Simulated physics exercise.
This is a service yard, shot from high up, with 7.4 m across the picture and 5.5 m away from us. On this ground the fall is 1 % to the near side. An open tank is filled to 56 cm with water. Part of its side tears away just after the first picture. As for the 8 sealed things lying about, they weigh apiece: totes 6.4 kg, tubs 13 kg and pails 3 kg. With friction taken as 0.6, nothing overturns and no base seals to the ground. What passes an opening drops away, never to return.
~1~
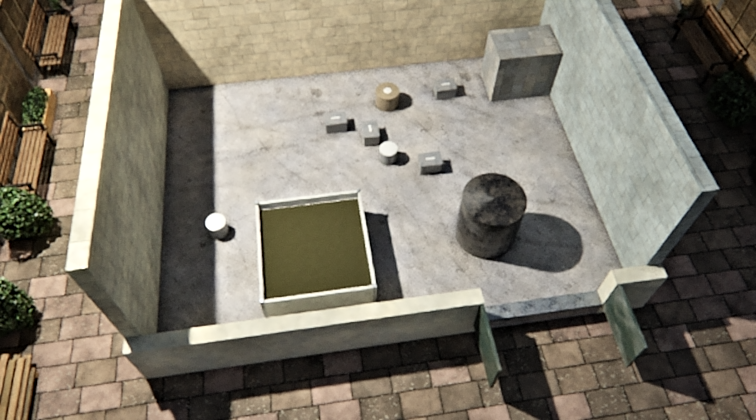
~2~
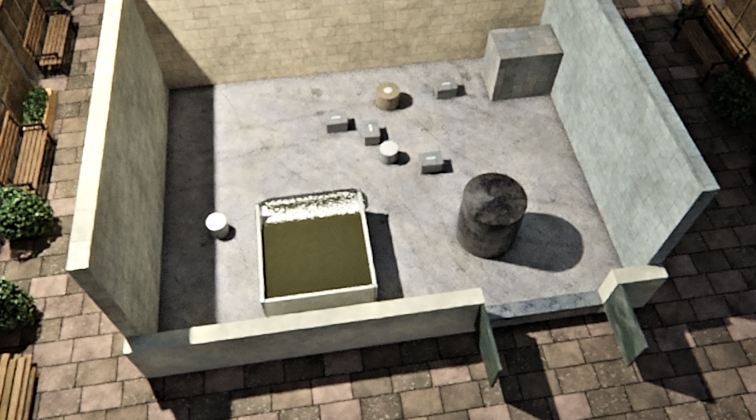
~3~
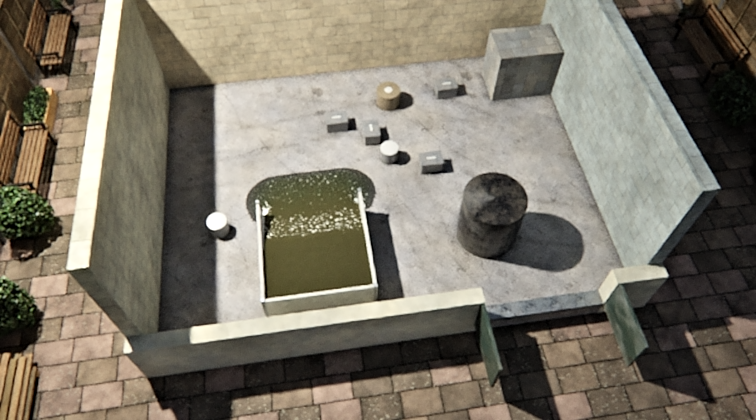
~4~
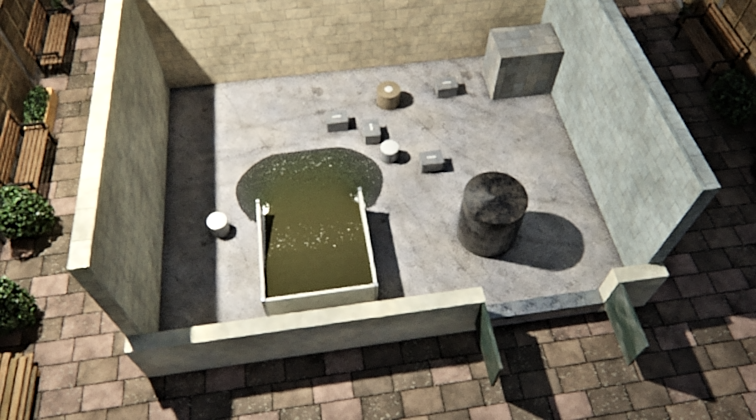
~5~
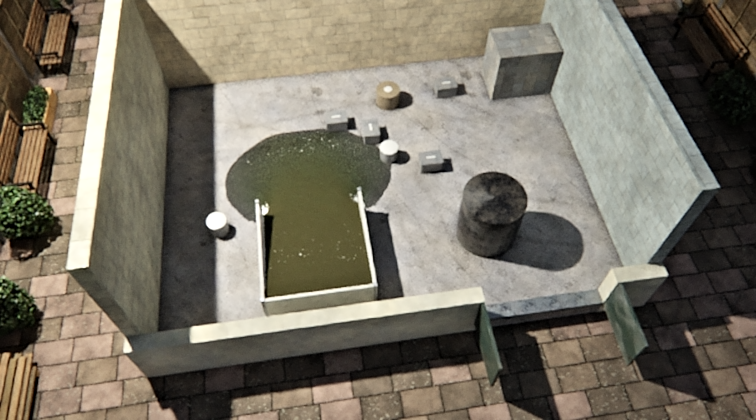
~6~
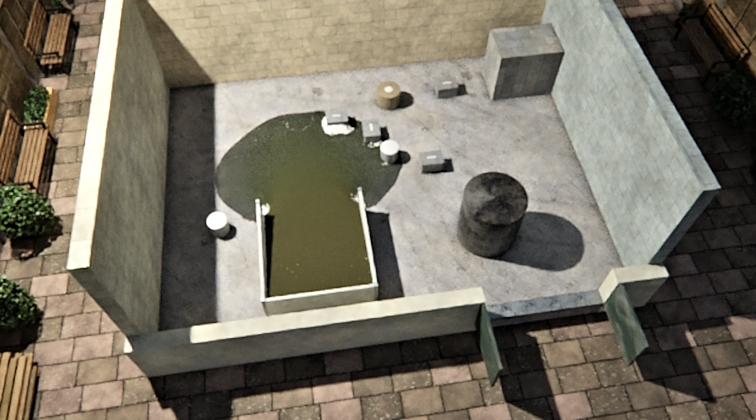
Murky water burst through the far side of a square open tank in a walled yard, then spread across the grey floor in a widening dark pool, reaching small blocks that stayed put.
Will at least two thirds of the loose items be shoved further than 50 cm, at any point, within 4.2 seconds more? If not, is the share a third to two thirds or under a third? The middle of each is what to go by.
No, a third to two thirds.
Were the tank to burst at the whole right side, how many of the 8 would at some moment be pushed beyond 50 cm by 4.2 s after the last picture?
Then it comes to 2.
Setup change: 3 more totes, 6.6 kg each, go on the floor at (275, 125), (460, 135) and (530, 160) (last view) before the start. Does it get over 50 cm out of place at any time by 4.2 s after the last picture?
Order as given: Goes farther, stays inside it, stays inside it.
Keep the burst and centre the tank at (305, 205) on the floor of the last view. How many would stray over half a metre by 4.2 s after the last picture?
In that case the number is 4.
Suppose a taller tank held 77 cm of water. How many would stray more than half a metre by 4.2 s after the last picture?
Under that setup the answer is 6.
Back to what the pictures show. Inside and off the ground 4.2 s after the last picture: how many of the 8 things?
4.
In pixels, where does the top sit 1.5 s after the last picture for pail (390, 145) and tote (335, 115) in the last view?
Roughly (442, 116), then roughly (364, 58).
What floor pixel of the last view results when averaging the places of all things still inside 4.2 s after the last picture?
It sits at about (441, 136).
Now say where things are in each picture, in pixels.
A tote at (335, 118) rests on the ground; a tote is out of sight; 2.9 m2 under water; 0 of 8 have shifted, in the first frame.
A tote at (336, 118), on the bottom; a tote is out of sight; water covers 3.7 m2; 0 of 8 have shifted, in the second frame.
A tote at (336, 117) rests on the ground; a tote is out of sight; 4.7 m2 under water; 0 of 8 have shifted, in the third frame.
A tote at (337, 117) rests on the ground; a tote is out of sight; 6.0 m2 under water; 0 of 8 have shifted, in the fourth frame.
A tote at (336, 117) rests on the ground; a tote is out of sight; water covers 7.3 m2; 0 of 8 have shifted, in the fifth frame.
A tote at (337, 116) rests on the ground; a tote is out of sight; 8.7 m2 under water; 0 of 8 have shifted, in the sixth frame.
Then, 0.4 s after the last picture 1 of 8 are over 50 cm from their spots; 0 afloat.
Then, 1.5 s after the last picture 3 of 8 are over 50 cm from their spots; 2 afloat.
Then, 2.8 s after the last picture 5 of 8 are over 50 cm from their spots; 4 afloat.
Then, 4.2 s after the last picture 5 of 8 are over 50 cm from their spots, and 5 have been at some point; 4 afloat.
